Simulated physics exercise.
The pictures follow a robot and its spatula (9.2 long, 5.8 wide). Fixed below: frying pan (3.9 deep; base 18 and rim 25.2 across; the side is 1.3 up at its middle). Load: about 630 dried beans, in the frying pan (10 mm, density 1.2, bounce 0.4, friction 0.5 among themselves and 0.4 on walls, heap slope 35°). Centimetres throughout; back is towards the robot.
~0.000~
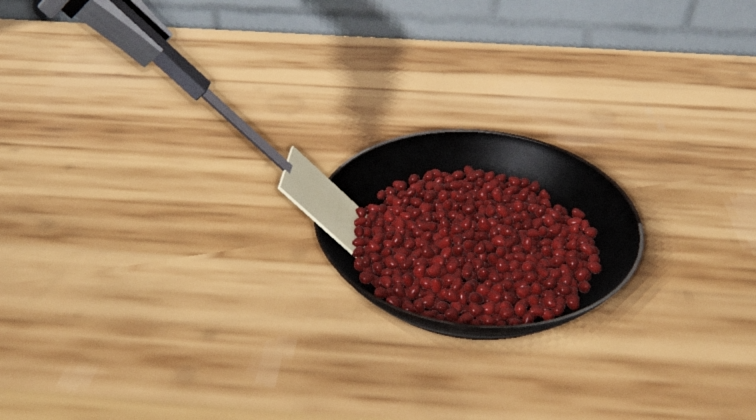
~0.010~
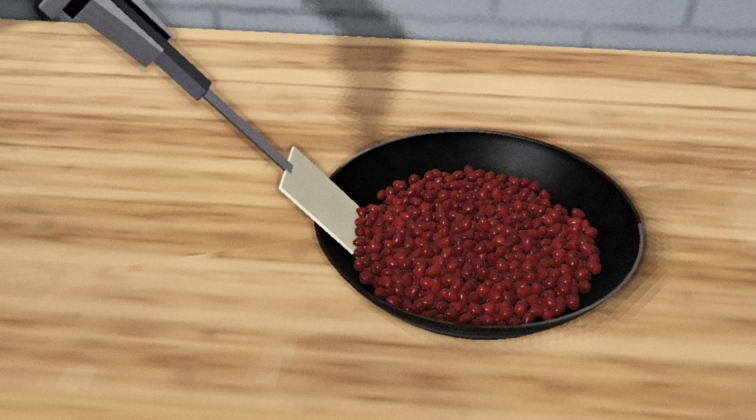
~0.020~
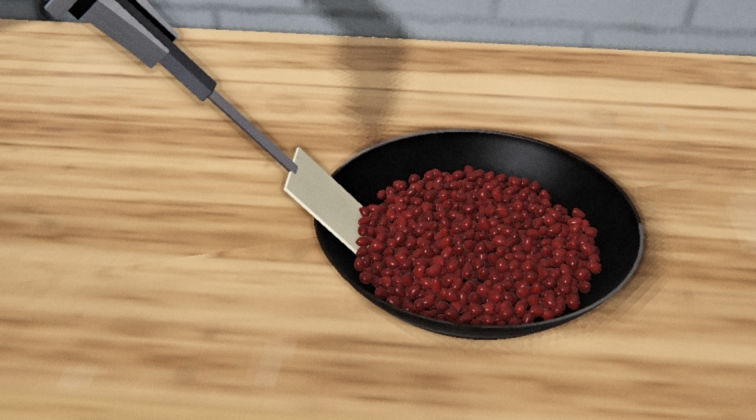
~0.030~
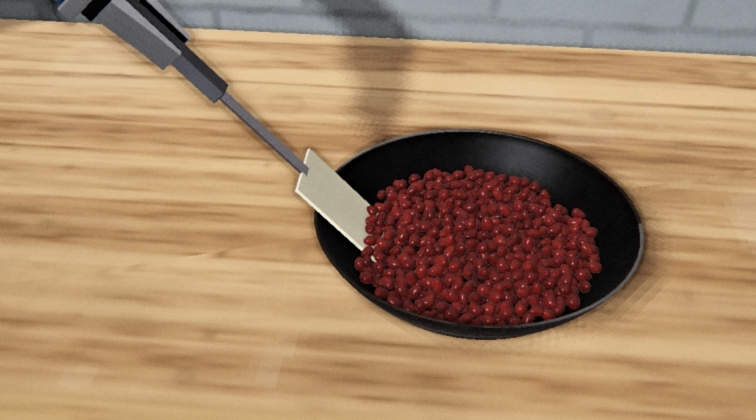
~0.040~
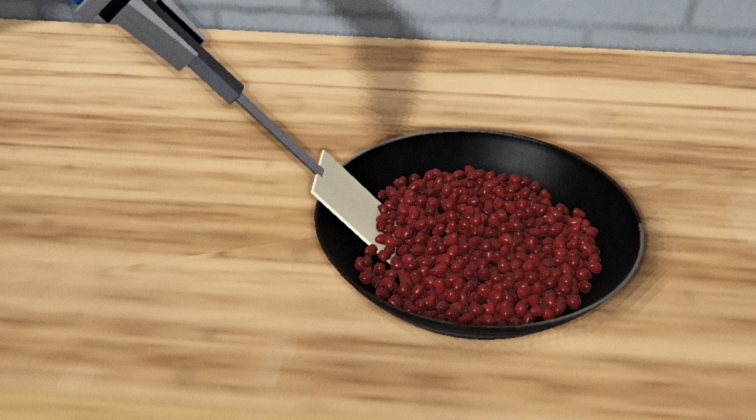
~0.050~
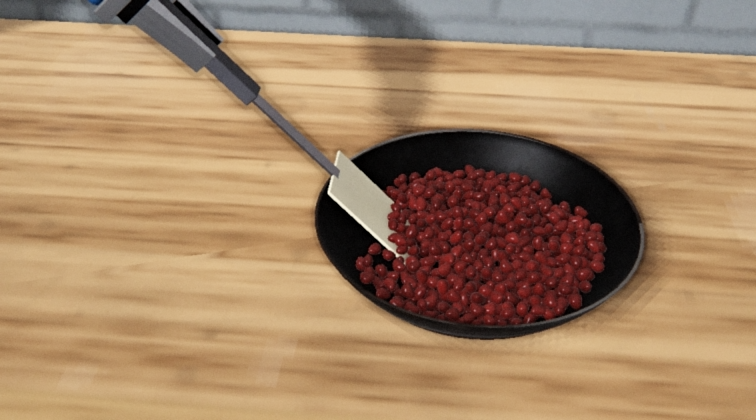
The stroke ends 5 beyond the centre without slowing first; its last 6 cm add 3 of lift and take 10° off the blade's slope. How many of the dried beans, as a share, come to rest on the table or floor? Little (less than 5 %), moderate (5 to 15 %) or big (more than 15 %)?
Share on the table or floor: Moderate (5 to 15 %).
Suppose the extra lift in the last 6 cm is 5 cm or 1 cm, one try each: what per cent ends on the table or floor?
Some 10 and 5 per cent.
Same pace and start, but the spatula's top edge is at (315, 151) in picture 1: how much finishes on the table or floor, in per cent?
About 10 per cent.
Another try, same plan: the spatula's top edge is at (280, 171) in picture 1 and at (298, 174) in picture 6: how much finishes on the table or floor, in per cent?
Some 0 per cent.
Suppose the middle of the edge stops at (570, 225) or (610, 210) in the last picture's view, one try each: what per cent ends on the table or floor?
Some 15 and 25 per cent.
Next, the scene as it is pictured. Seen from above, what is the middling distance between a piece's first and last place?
Roughly 2 cm.
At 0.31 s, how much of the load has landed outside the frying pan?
Some 10 per cent.
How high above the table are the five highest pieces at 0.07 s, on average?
About 6 cm.
After 0.07 s, sloping 47°, highest piece 6 above the table; 632 in the frying pan.
After 0.10 s, sloping 44°, highest piece 7 above the table; 632 in the frying pan.
After 0.31 s, sloping 37°, highest piece 6 above the table; 571 in the frying pan, 60 on the table or floor, 1 on the blade or in flight.
After 1.36 s, sloping 37°, highest piece 5 above the table; 571 in the frying pan, 61 on the table or floor.
At rest, 571 in the frying pan, 61 on the table or floor. That is 10 % on the table or floor.
